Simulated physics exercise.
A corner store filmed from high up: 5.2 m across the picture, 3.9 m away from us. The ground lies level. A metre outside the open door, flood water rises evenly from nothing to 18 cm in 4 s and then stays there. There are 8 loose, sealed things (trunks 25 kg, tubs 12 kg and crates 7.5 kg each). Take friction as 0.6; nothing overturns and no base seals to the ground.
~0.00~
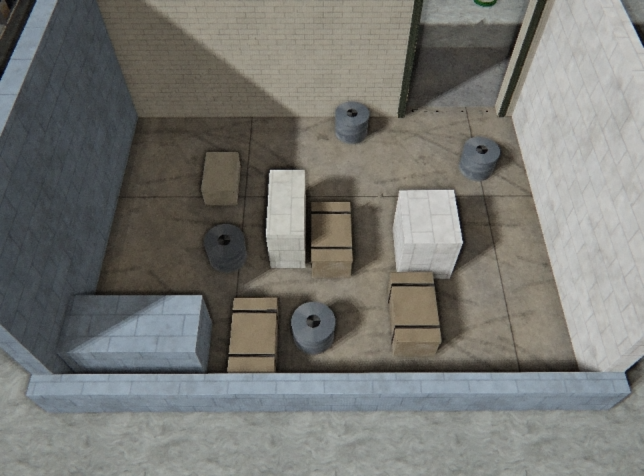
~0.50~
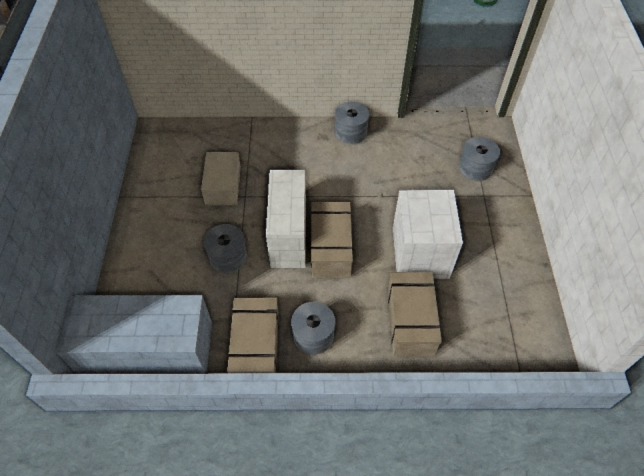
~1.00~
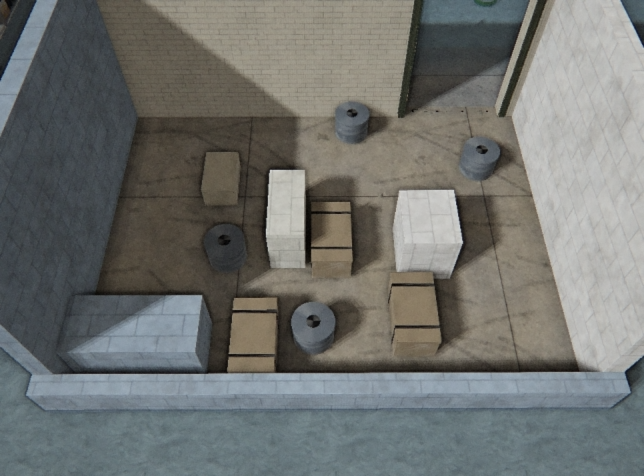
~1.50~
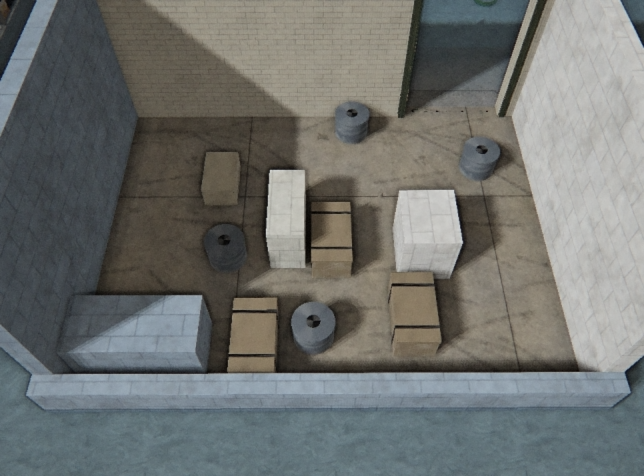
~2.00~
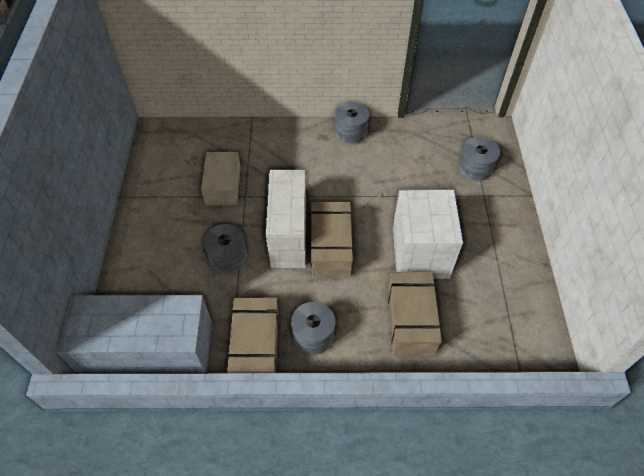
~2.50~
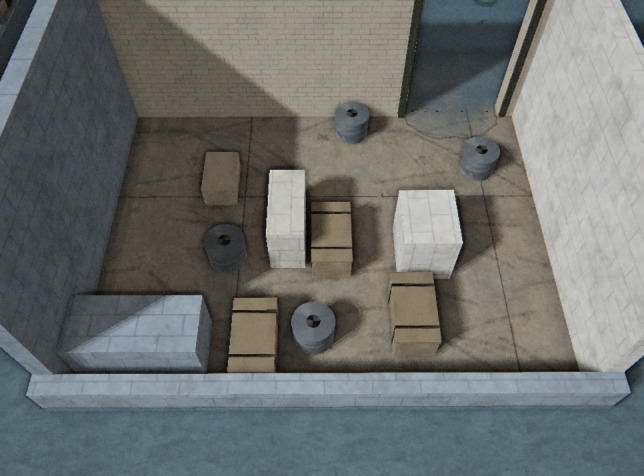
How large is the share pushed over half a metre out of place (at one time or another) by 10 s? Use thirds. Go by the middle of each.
It is not even a third.
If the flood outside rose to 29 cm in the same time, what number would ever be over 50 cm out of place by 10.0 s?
In that case 6 of them.
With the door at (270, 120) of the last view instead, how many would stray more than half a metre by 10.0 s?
Then 2.
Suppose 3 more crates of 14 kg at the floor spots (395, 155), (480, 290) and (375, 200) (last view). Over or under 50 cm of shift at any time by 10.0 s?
In that order: Less, past it, more.
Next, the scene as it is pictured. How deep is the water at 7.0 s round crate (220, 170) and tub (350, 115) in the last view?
About 1 and 0 cm.
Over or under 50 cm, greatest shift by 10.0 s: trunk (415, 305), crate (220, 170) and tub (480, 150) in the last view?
In that order: Less, short of it, over.
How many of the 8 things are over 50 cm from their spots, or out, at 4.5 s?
0 of them.
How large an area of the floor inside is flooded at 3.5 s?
Roughly 1.5 m2.
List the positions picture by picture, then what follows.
In the first picture, a trunk at (253, 333) rests on the ground; a tub at (482, 150), on the bottom; water covers 0.0 m2; 0 of 8 have shifted.
In the second picture, a trunk at (253, 333) rests on the ground; a tub at (482, 150) rests on the ground; water covers 0.0 m2; 0 of 8 have shifted.
In the third picture, a trunk at (253, 333) rests on the ground; a tub at (482, 150), on the bottom; 0.0 m2 under water; 0 of 8 have shifted.
In the fourth picture, a trunk at (253, 333) rests on the ground; a tub at (482, 150) rests on the ground; water covers 0.0 m2; 0 of 8 have shifted.
In the fifth picture, a trunk at (253, 333), on the bottom; a tub at (482, 150), on the bottom; 0.0 m2 under water; 0 of 8 have shifted.
In the sixth picture, a trunk at (253, 333), on the bottom; a tub at (482, 150), on the bottom; 0.4 m2 under water; 0 of 8 have shifted.
After 3.5 s 0 of 8 are over 50 cm from their spots; 0 afloat.
After 4.5 s 0 of 8 are over 50 cm from their spots; 0 afloat.
After 7.0 s 1 of 8 are over 50 cm from their spots; 0 afloat.
After 10.0 s 1 of 8 are over 50 cm from their spots, and 1 have been at some point; 4 afloat.
